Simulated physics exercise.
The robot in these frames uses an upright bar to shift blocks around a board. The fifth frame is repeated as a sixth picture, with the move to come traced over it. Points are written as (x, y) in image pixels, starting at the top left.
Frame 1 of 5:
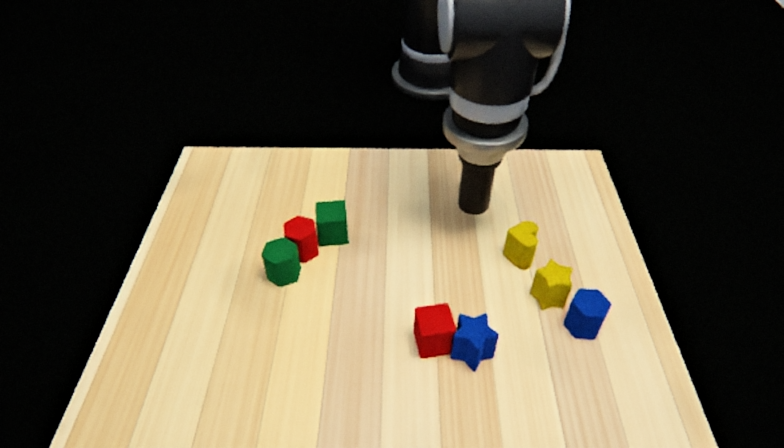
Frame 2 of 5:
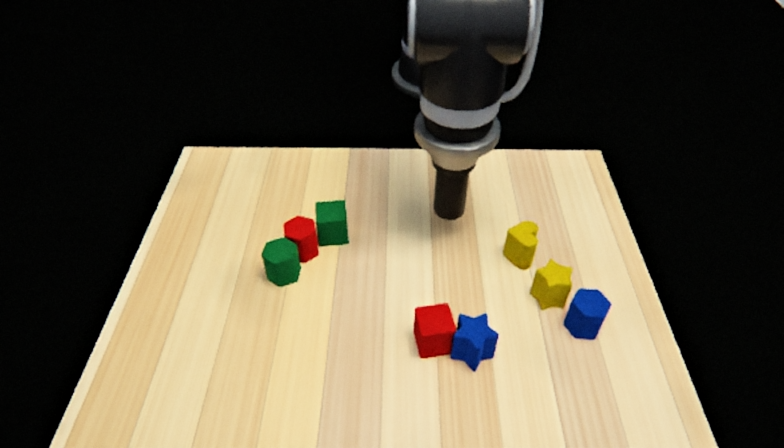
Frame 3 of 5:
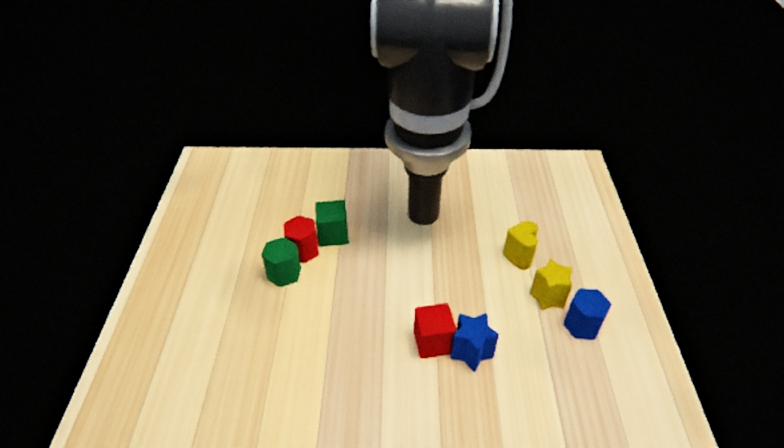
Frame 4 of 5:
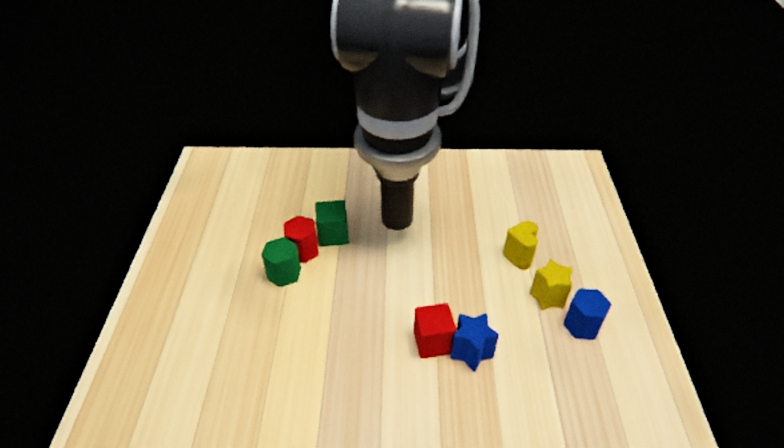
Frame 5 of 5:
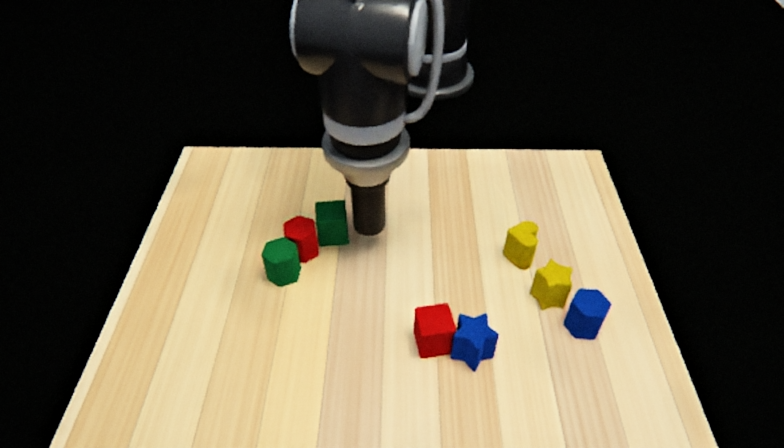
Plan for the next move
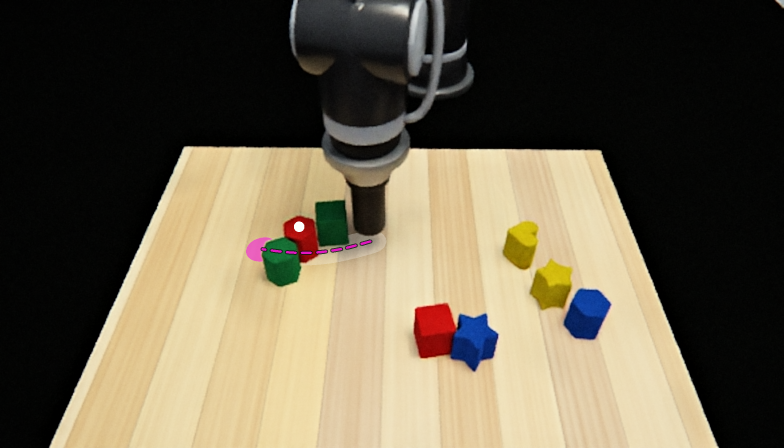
Robot arm with an upright bar moving left across a wooden board toward a green block, while the coloured blocks stay still.
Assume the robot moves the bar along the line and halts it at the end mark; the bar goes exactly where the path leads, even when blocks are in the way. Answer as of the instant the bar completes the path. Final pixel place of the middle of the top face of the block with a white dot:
Around pixel (228, 217).
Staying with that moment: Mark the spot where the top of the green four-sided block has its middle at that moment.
The middle of its upper face will lie at (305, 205).
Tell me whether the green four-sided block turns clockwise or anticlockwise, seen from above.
I'd predict that, seen from above, the green four-sided block rotates clockwise.
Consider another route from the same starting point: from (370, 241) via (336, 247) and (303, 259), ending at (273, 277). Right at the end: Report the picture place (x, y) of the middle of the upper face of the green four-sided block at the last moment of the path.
Its top centre lands on (307, 205).
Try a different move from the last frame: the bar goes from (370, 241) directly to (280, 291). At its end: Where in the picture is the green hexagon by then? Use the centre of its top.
My prediction: (241, 259).
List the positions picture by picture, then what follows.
Bar tip (473, 206); block tops, green hexagon (279, 249); red hexagon (299, 227); green four-sided block (331, 210), in the first picture.
Bar (449, 210); blocks unchanged, in the second picture.
Bar (424, 215); blocks unchanged, in the third picture.
Bar (397, 221); blocks unchanged, in the fourth picture.
Bar (370, 226); green hexagon (279, 249); red hexagon (299, 227); green four-sided block (331, 210), in the fifth picture.
Path on the board, from (370, 241) over (335, 250) and (298, 253) to (262, 249); the dot is on the red hexagon.
On the path given first. One third of the way, bar (333, 235); red hexagon (291, 225), turned 30° anticlockwise; green four-sided block (314, 208), turned 55° clockwise.
Two thirds of the way, bar (295, 237); green hexagon (275, 251), turned 15° anticlockwise; red hexagon (264, 222), turned 30° anticlockwise; green four-sided block (305, 205), turned 90° clockwise.
At the end, bar (258, 234); green hexagon (271, 252), turned 30° anticlockwise; red hexagon (228, 217), turned 20° anticlockwise; green four-sided block (305, 205), turned 90° clockwise.
